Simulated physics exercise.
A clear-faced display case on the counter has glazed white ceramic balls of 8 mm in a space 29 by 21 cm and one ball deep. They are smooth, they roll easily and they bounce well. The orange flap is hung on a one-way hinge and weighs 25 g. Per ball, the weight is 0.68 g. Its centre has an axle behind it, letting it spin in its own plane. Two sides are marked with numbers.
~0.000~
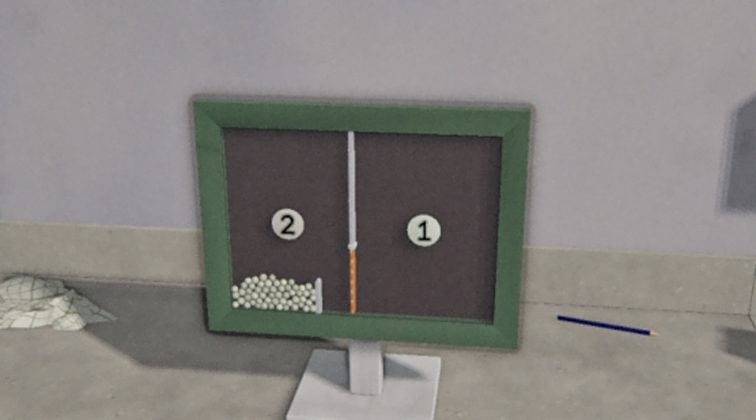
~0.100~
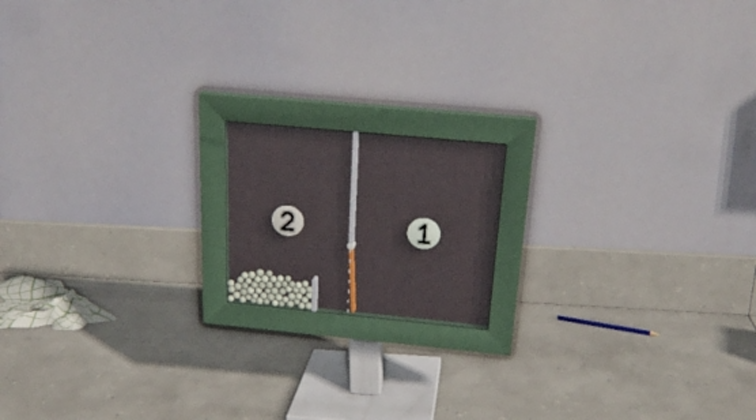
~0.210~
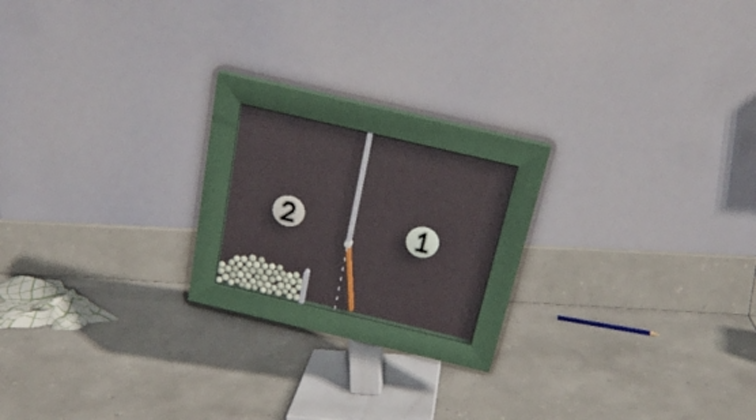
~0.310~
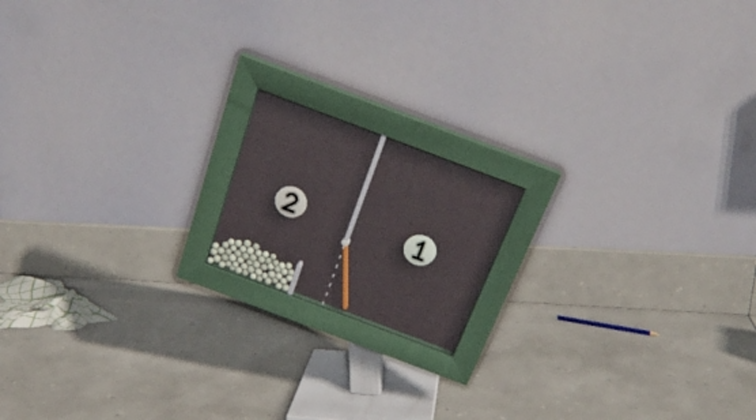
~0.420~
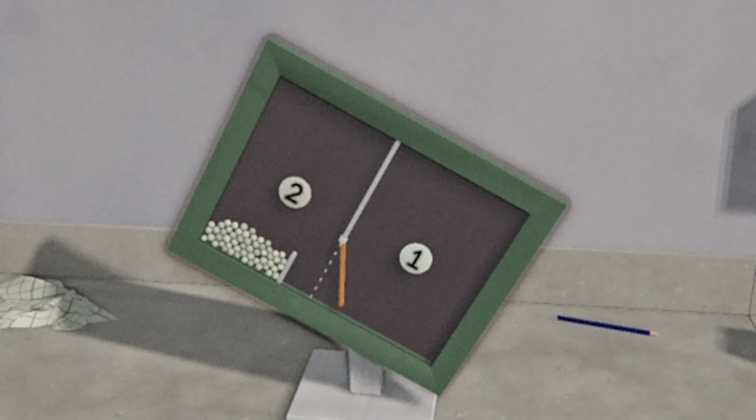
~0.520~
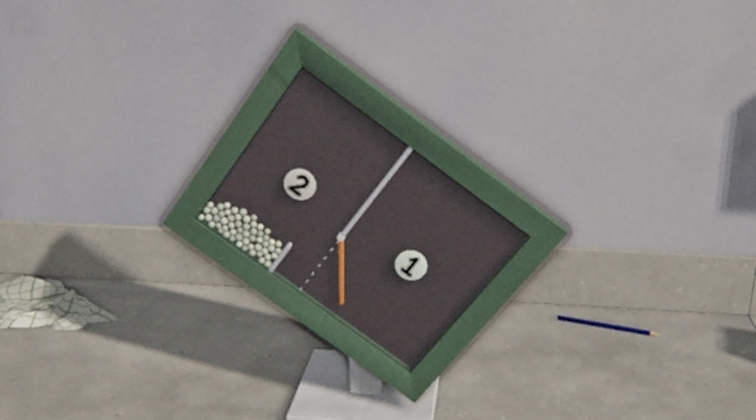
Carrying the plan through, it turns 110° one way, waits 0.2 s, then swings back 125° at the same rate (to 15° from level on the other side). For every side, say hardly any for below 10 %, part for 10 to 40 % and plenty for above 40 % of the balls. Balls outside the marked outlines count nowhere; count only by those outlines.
Side no. 1 ends up in the top band, and side no. 2 ends up in the bottom band.
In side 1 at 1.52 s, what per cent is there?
I'd say close to 60 in a hundred.
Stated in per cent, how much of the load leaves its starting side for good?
Roughly 100 per cent.
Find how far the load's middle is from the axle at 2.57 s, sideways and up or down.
The middle sits around 1 cm right of it and 11 cm below it.
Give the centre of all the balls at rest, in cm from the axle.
It lies close to 8 centimetres right and 8 centimetres below.
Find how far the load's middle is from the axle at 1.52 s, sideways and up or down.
Left: About 2 cm; below: About 6 cm.
After 1.52 s, it stands 110° clockwise; the balls' middle is 2 cm left of and 6 cm below the centre; no. 1, 60 %, no. 2, 40 %; orange flap open 71°.
After 2.57 s, it stands 47° clockwise; the balls' middle is 1 cm right of and 11 cm below the centre; no. 1, 85 %, no. 2, 15 %; orange flap open 47°.
After 3.42 s, it stands 15° anticlockwise; the balls' middle is 12 cm right of and 6 cm below the centre; no. 1, 100 %; orange flap shut.
All still by 4.2 s, it stands 15° anticlockwise; no. 1, 100 %, no. 2, 0 %; orange flap shut.
